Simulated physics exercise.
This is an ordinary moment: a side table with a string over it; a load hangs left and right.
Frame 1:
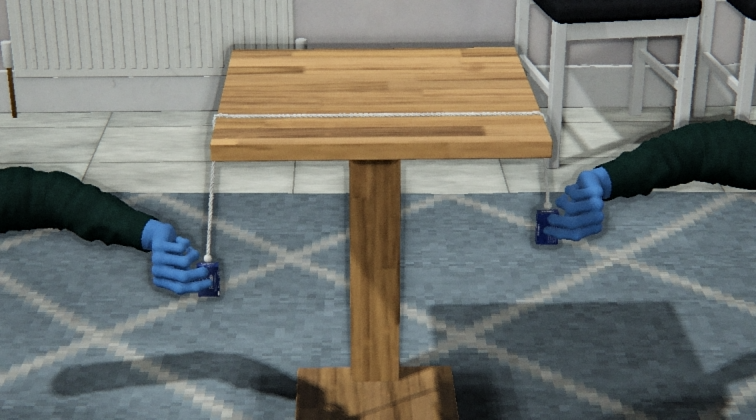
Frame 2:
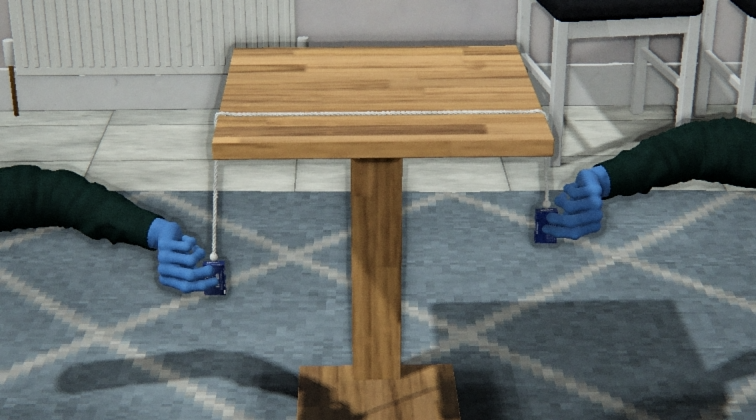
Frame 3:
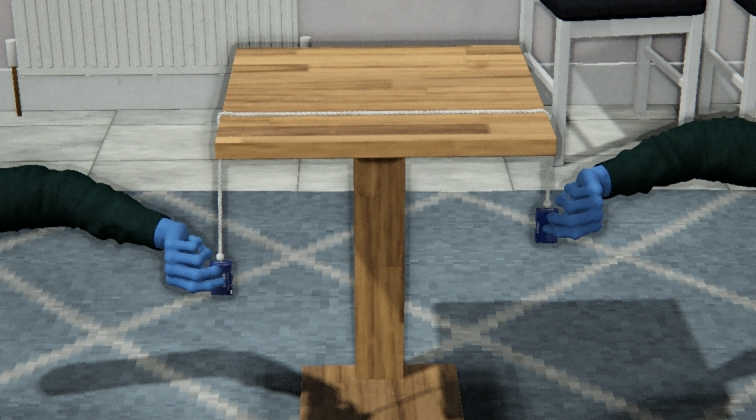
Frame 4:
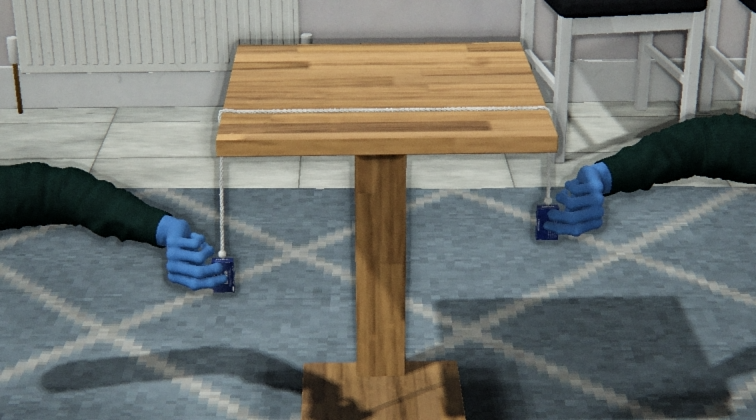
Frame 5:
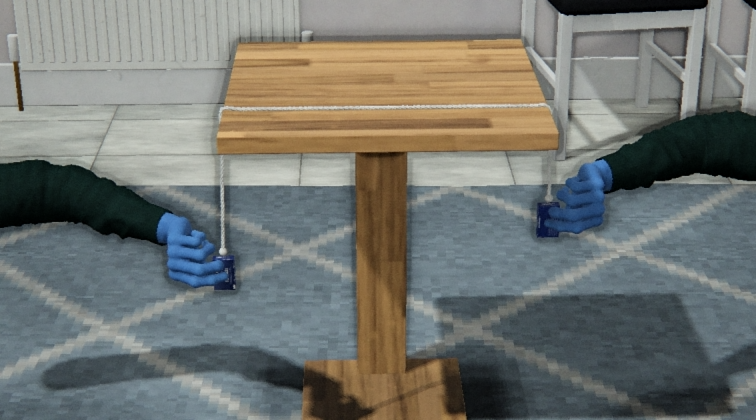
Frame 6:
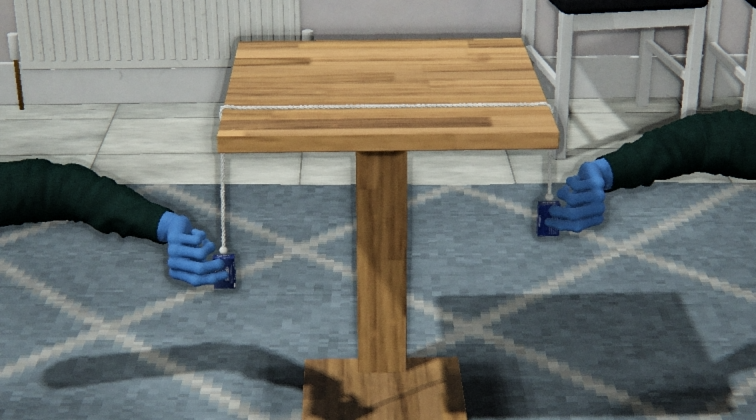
A wooden pedestal table stands in the middle of a room, seen from the front and slightly above, with a pale string across its top and a small dark blue box hanging at each side. Blue-gloved hands in dark green sleeves hold the boxes, over a blue-grey patterned rug, with pale tiles, a radiator and dark-seated chairs behind. The view drifts very slightly, while the hands, boxes and string barely move.
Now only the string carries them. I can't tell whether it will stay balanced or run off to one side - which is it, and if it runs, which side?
Chances are it ends up undisturbed.
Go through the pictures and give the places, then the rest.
The first frame shows left matchbox (209, 280); right matchbox (547, 227); string over the top (356, 116).
The second frame shows left matchbox (214, 278); right matchbox (546, 226).
The third frame shows left matchbox (221, 278); right matchbox (547, 226).
The fourth frame shows left matchbox (223, 275); right matchbox (547, 223).
The fifth frame shows left matchbox (224, 273); right matchbox (548, 220).
The sixth frame shows left matchbox (224, 272); right matchbox (548, 219); string over the top (362, 107).
Then, 0.36 s on from there, left matchbox still level near (231, 260); right matchbox still level near (544, 221).
Then, 0.80 s on from there, left matchbox still level near (229, 263); right matchbox still level near (547, 221).
In the end, left matchbox still level near (228, 265); right matchbox still level near (547, 219). The string keeps its balance.
